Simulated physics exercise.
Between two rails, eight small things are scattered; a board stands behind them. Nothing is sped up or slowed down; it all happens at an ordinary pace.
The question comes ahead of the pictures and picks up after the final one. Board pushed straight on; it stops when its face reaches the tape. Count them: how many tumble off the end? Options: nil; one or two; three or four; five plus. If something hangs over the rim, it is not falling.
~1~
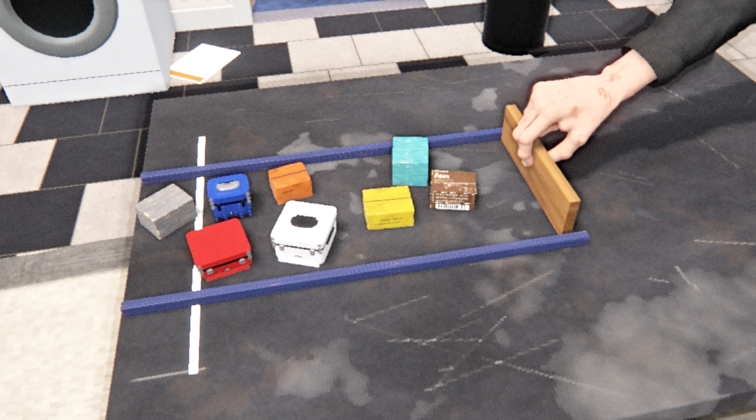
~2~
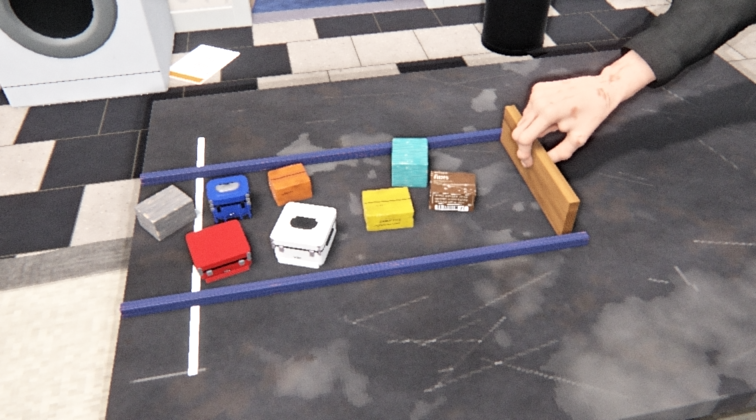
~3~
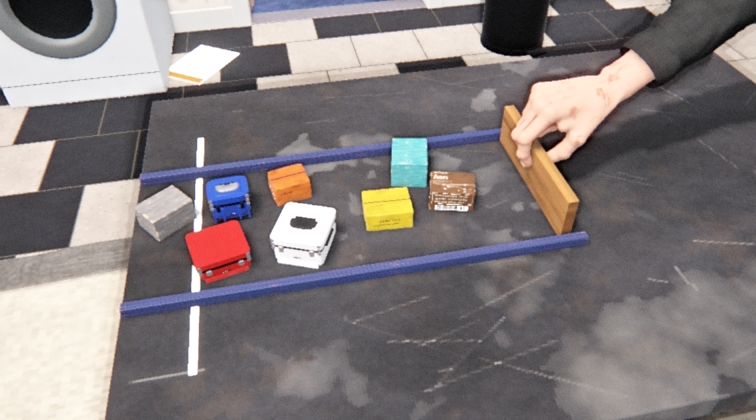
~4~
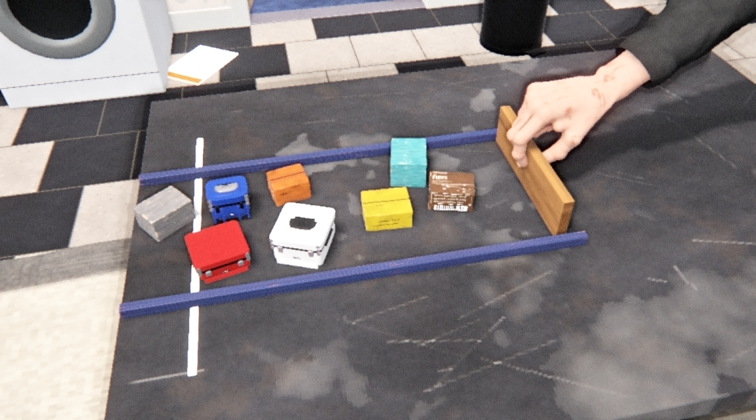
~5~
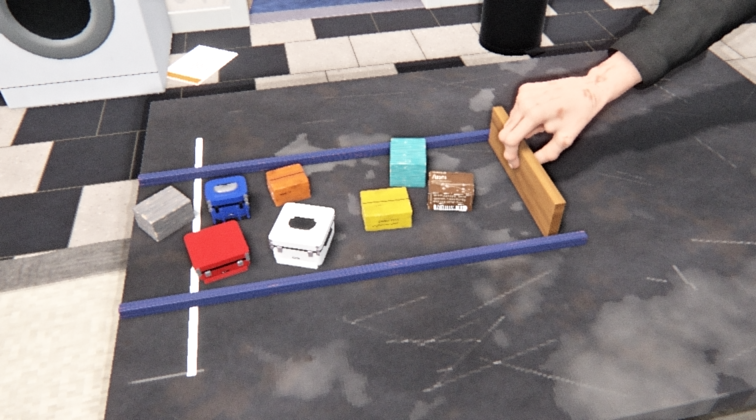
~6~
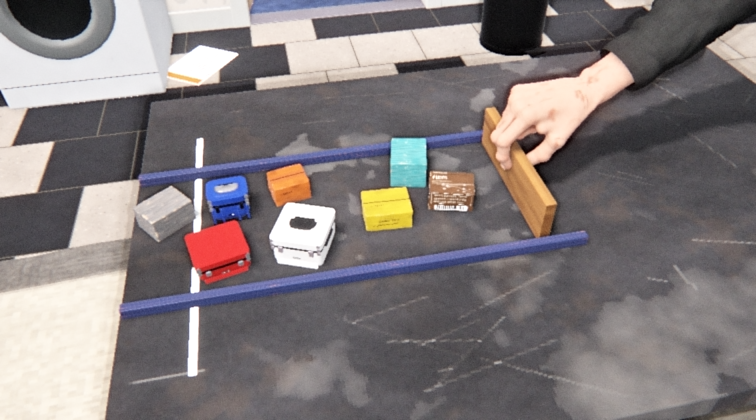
Three or four.
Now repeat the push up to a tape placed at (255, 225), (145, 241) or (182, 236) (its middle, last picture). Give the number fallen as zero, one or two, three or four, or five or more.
So, taking them in turn, I'd give one or two; five or over; more than four.
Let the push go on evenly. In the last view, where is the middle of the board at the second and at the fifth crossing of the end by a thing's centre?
At (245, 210) for the second, at (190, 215) for the fifth.
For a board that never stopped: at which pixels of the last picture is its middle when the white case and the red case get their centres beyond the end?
Its middle is about (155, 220) and about (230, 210).
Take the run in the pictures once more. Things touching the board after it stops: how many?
I count 3 of them.
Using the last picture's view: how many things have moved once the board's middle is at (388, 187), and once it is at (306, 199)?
That makes 4 at the first spot and 8 at the second.
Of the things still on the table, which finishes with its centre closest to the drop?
Answer: The orange box.
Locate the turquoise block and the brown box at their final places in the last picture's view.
About (177, 189), and the other about (172, 219).
Soon after, none off yet; grey block at rest near (165, 214); red case at rest near (219, 252); blue case at rest near (229, 200).
After that, none off yet; grey block displaced about its own width near (136, 217); red case displaced about its own width near (148, 272); blue case displaced about its own width near (186, 198).
In the end, the number that fall off is three or four; gone, yellow box, blue case, red case and grey block.
